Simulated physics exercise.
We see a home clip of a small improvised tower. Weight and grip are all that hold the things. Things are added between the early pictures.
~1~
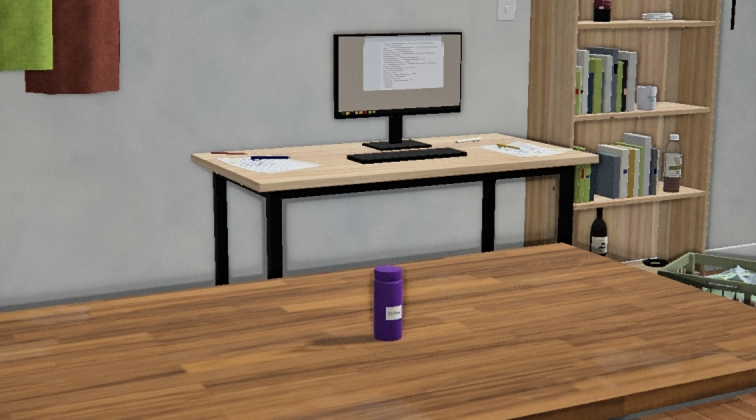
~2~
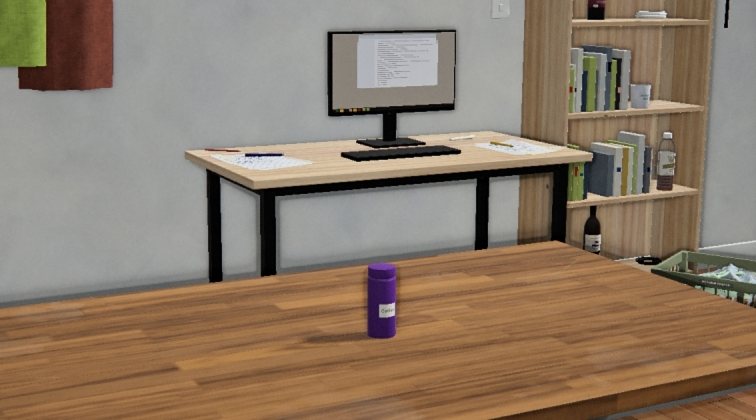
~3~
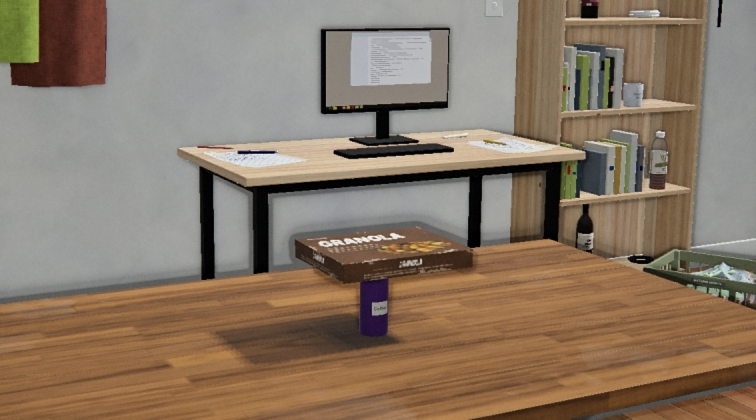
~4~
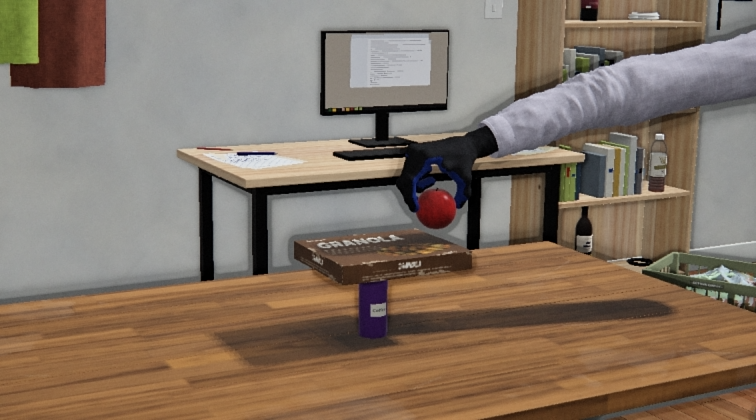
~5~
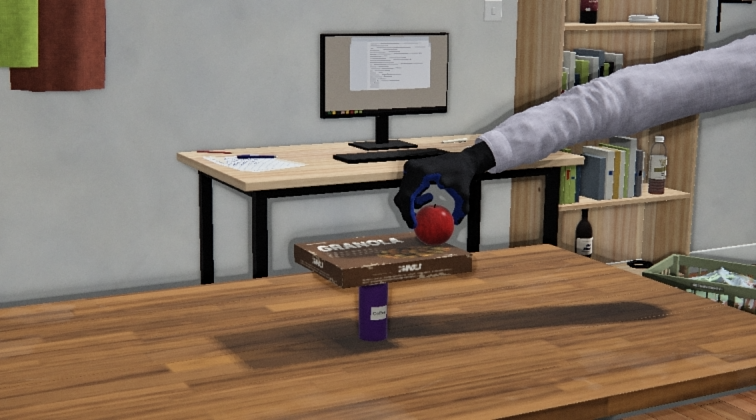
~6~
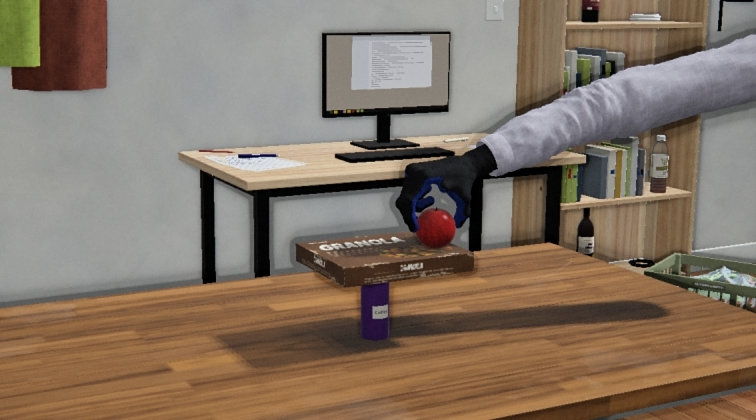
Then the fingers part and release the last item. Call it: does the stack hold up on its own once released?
Does not hold.
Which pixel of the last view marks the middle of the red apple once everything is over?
The object winds up at approximately (501, 313).
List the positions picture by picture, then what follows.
The last thing is not in view yet, in the first frame.
The last thing is not in view yet, in the second frame.
The last thing is not in view yet; brown packet (383, 253), in the third frame.
Still above its spot; red apple (436, 209); brown packet (382, 255), in the fourth frame.
Still above its spot; red apple (434, 225); brown packet (382, 258), in the fifth frame.
Set down, still held; red apple (435, 228); brown packet (384, 257), in the sixth frame.
Then, 0.40 s on from there, red apple now fallen; brown packet turned 59° from how it was put.
Then, 0.60 s on from there, brown packet now fallen; purple shaker turned 23° from how it was put.
Then, 0.70 s on from there, purple shaker on its side.
In the end, fallen, brown packet, purple shaker and red apple. At the end, from the last picture's camera, red apple near (501, 313). The stack gives way.
